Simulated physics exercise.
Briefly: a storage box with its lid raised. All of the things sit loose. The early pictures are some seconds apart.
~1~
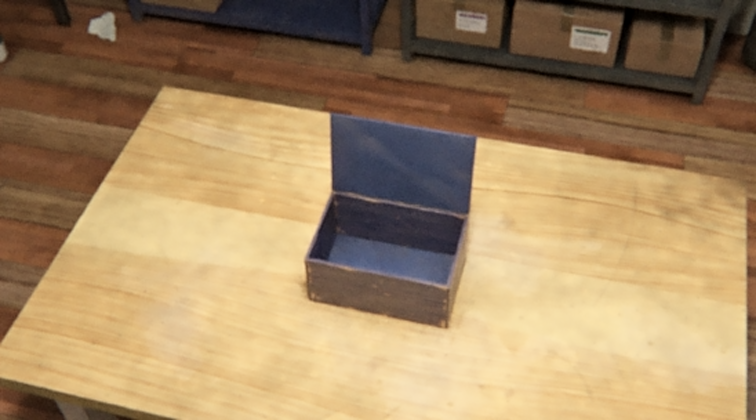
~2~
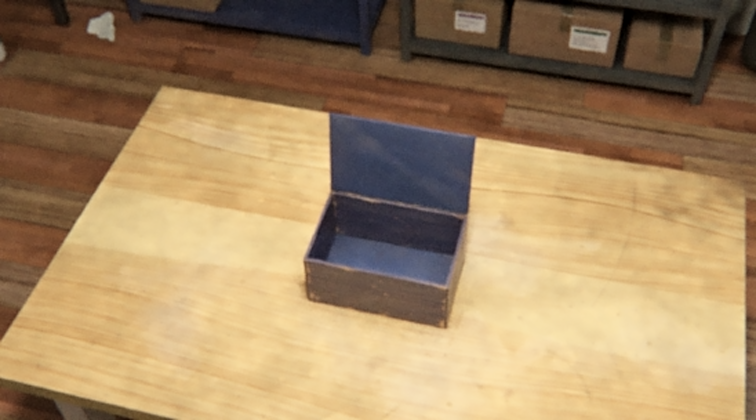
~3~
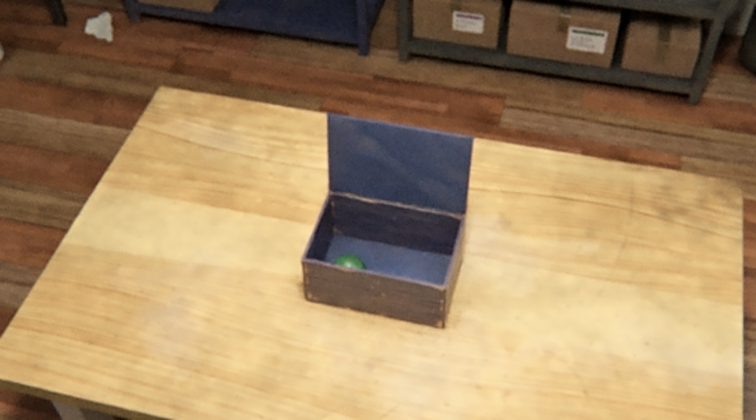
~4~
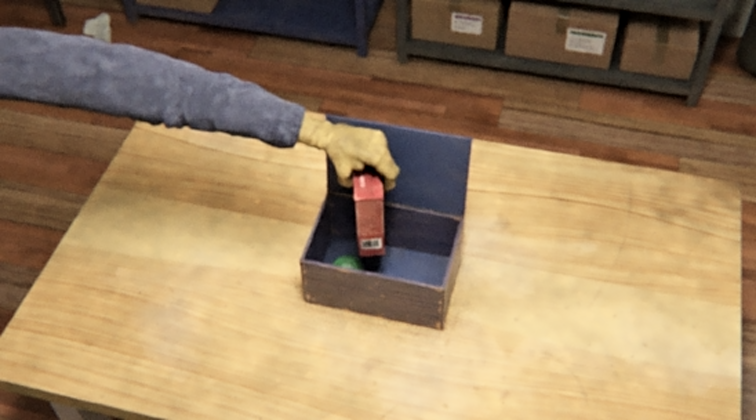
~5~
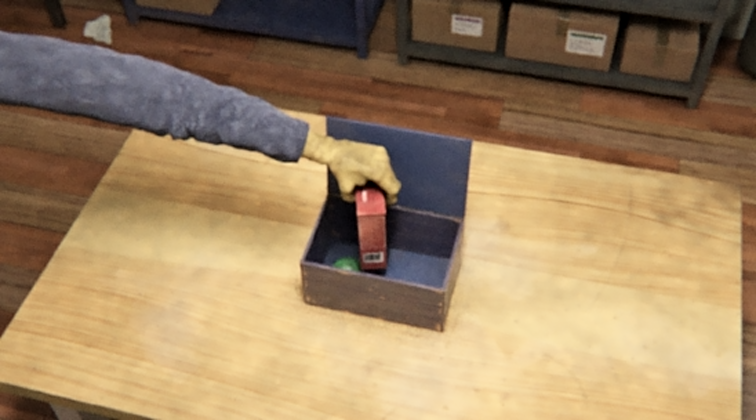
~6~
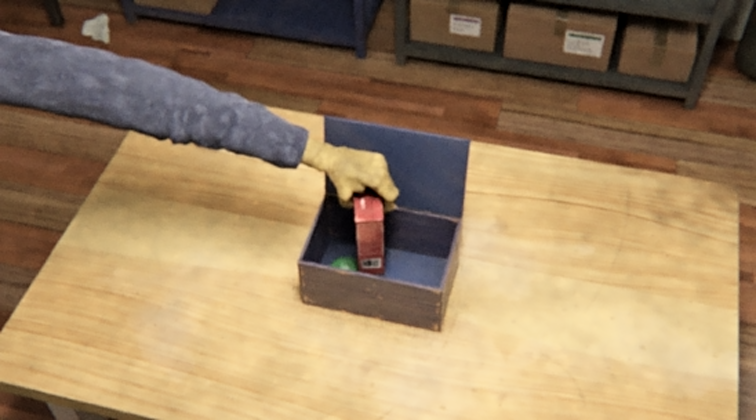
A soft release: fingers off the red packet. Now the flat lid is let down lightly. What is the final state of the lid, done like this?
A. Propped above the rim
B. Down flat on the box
A.
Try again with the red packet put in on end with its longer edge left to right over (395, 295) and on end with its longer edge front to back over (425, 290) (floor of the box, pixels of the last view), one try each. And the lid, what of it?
Case one: Lid left up; case two: Lid left up.
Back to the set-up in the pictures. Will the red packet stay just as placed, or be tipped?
At the finish the red packet holds its orientation.
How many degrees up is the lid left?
Some 45°.
Then, 0.30 s past the last view, red packet rocked 10° from its first pose near (388, 253); green ball displaced a little.
Then, 0.80 s past the last view, lid starting down; red packet displaced about its own width near (392, 253); green ball displaced about its own width.
Then, 1.30 s past the last view, lid 79° above the rim; red packet displaced about its own width near (392, 254); green ball displaced about its own width.
Then, 1.60 s past the last view, lid 56° above the rim; red packet displaced about its own width near (392, 253); green ball displaced about its own width.
Finally, lid 46° above the rim; moved from the start, green ball and red packet. Final places as the last picture's camera would see them, red packet near (392, 254).
